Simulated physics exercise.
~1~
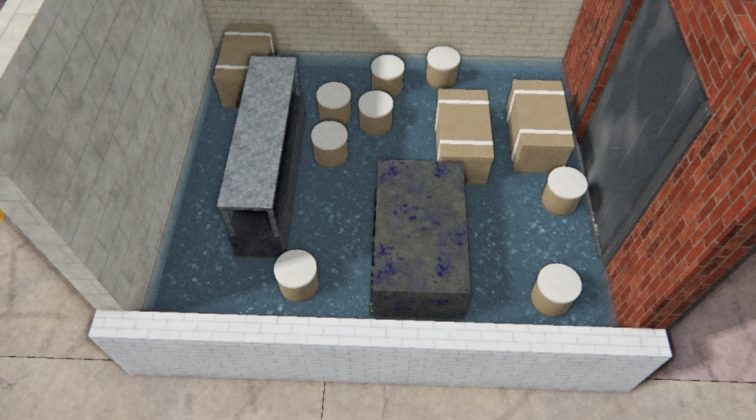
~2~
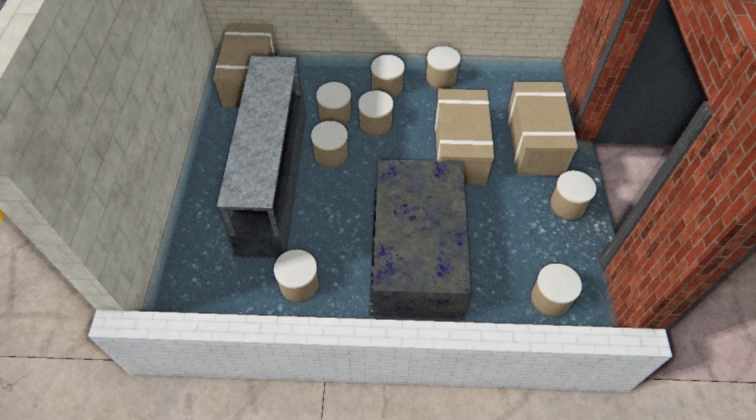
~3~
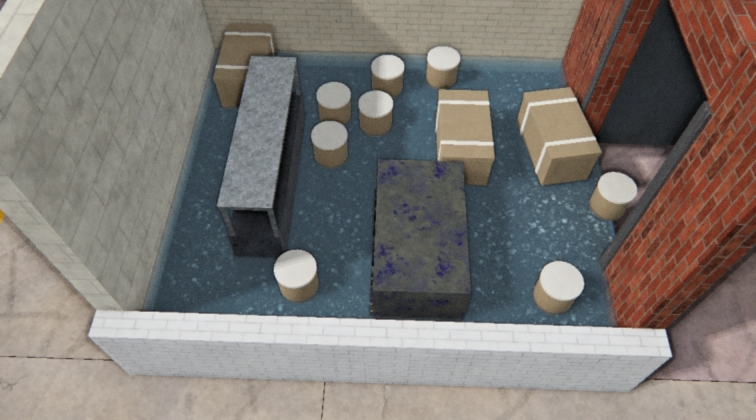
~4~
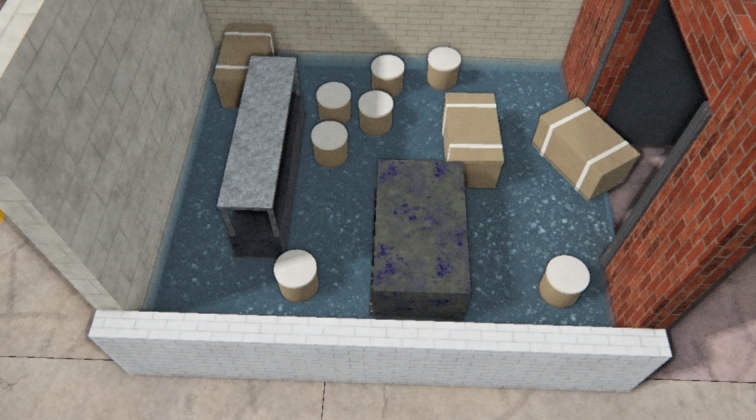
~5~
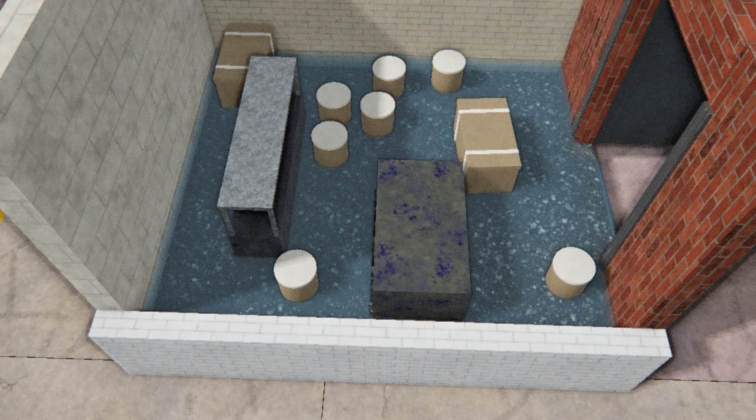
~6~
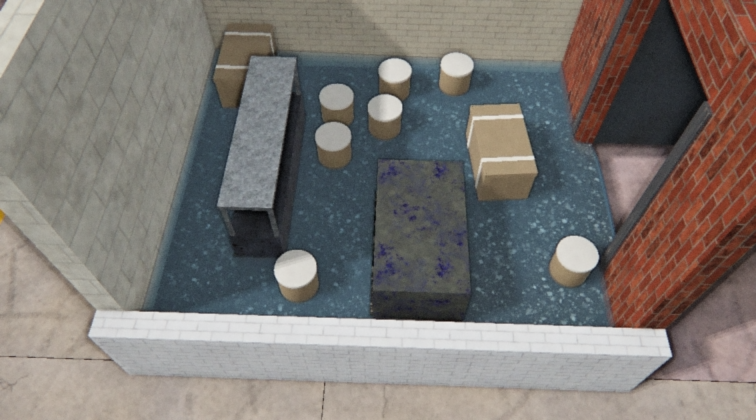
A dark panel in the red brick wall on the right gives way to an open doorway, seen from a fixed high view over a walled room floored with blue water. White-topped tan pails and brown boxes with white bands surround a long grey table and a dark, purple-flecked block. The nearest box turns and leaves through the doorway after a pail, while another box and several pails drift slightly rightward.
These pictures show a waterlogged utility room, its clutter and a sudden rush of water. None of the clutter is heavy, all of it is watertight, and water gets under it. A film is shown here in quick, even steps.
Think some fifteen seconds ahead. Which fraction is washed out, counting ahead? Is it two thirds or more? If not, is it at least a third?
Two thirds and up.
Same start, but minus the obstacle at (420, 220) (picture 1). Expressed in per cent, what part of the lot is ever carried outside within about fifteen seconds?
Near 70 in a hundred.
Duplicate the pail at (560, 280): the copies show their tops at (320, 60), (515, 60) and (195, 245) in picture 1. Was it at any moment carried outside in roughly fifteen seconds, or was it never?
In sequence: Exits, exits, never exits.
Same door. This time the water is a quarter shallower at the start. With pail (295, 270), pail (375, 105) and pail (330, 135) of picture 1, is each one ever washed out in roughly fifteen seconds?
One by one: Never escapes, leaves, leaves.
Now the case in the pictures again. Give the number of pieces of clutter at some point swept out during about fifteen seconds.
My count comes to 9.
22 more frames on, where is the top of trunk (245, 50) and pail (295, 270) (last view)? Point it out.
(411, 84) and (354, 145), roughly.
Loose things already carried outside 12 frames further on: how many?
I make it 6.
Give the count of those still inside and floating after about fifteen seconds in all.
Result - 2.
A moment on, 2 of 11 are out; 9 afloat.
Next, 6 of 11 are out; 5 afloat.
Later, 9 of 11 are out; 2 afloat.
In the end, 9 of 11 are out; 2 afloat.
